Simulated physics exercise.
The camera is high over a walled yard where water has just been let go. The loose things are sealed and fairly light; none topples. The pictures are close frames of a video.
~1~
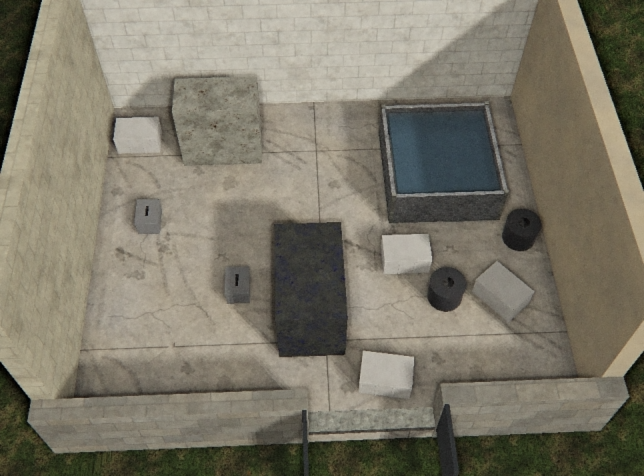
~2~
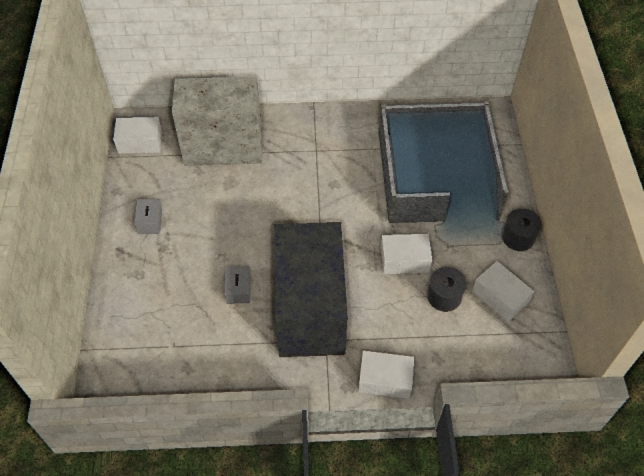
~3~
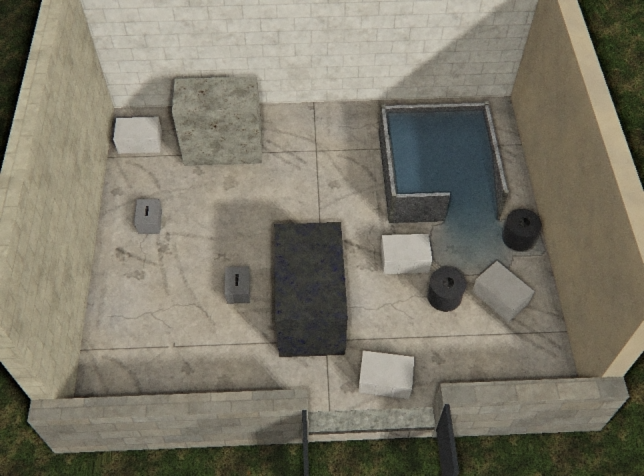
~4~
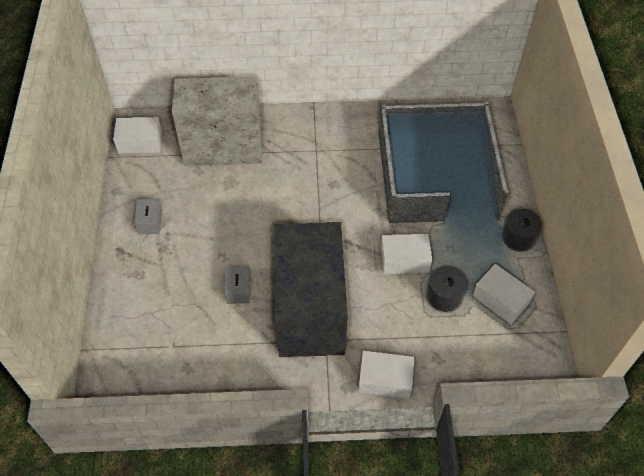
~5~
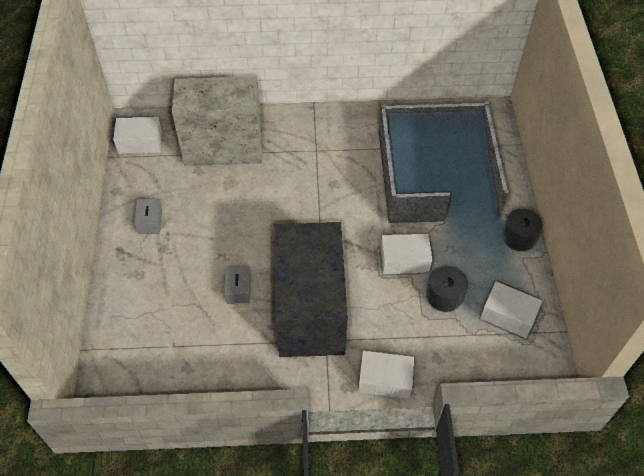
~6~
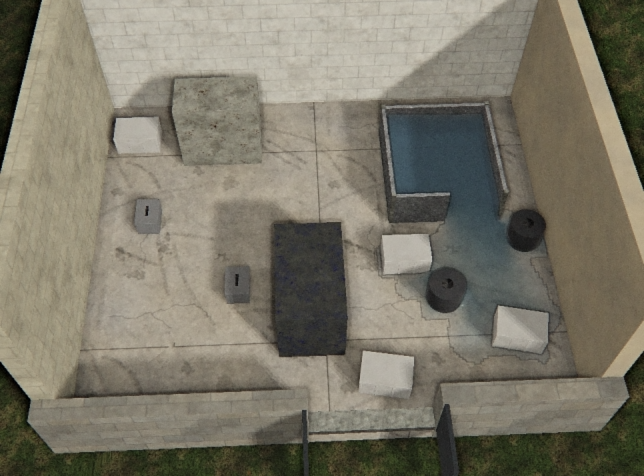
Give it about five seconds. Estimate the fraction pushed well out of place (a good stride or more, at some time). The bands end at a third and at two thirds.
It is between one and two thirds.
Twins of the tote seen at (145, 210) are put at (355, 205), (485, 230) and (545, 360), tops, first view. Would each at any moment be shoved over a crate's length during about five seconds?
In turn: No, that far or more, yes.
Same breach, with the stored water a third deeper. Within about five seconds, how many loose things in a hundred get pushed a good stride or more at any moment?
Close to 40 %.
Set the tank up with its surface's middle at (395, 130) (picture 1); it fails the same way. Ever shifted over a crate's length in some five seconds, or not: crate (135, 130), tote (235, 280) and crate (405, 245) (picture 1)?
In that order: Not that far, never so far, yes.
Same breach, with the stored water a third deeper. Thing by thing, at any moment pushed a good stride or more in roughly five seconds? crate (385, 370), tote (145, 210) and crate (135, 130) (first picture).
One after the other: That far or more, not that far, under that.
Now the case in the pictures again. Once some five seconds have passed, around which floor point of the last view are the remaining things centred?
Near (285, 280).
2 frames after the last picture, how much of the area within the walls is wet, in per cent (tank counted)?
Some 25 per cent.
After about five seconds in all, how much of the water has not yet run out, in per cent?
Roughly 88 per cent.
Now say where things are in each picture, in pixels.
A crate at (505, 285) rests on the ground; a tub at (524, 222) rests on the ground; 0 of 8 have shifted, in the first frame.
A crate at (505, 285), on the bottom; a tub at (524, 222) rests on the ground; 0 of 8 have shifted, in the second frame.
A crate at (505, 285), on the bottom; a tub at (524, 222) rests on the ground; 0 of 8 have shifted, in the third frame.
A crate at (506, 288) rests on the ground, close to its start; a tub at (524, 222), on the bottom; 0 of 8 have shifted, in the fourth frame.
A crate at (514, 304), on the bottom, close to its start; a tub at (525, 222), on the bottom; 1 of 8 have shifted, in the fifth frame.
A crate at (523, 324), on the bottom, a stride from its start; a tub at (528, 223) rests on the ground, close to its start; 2 of 8 have shifted, in the sixth frame.
A moment on, 1 of 8 are well off their spots; 0 afloat.
Next, 2 of 8 are well off their spots; 1 afloat.
Later, 3 of 8 are well off their spots; 1 afloat.
In the end, 3 of 8 are well off their spots, and 3 have been at some point; 1 afloat.
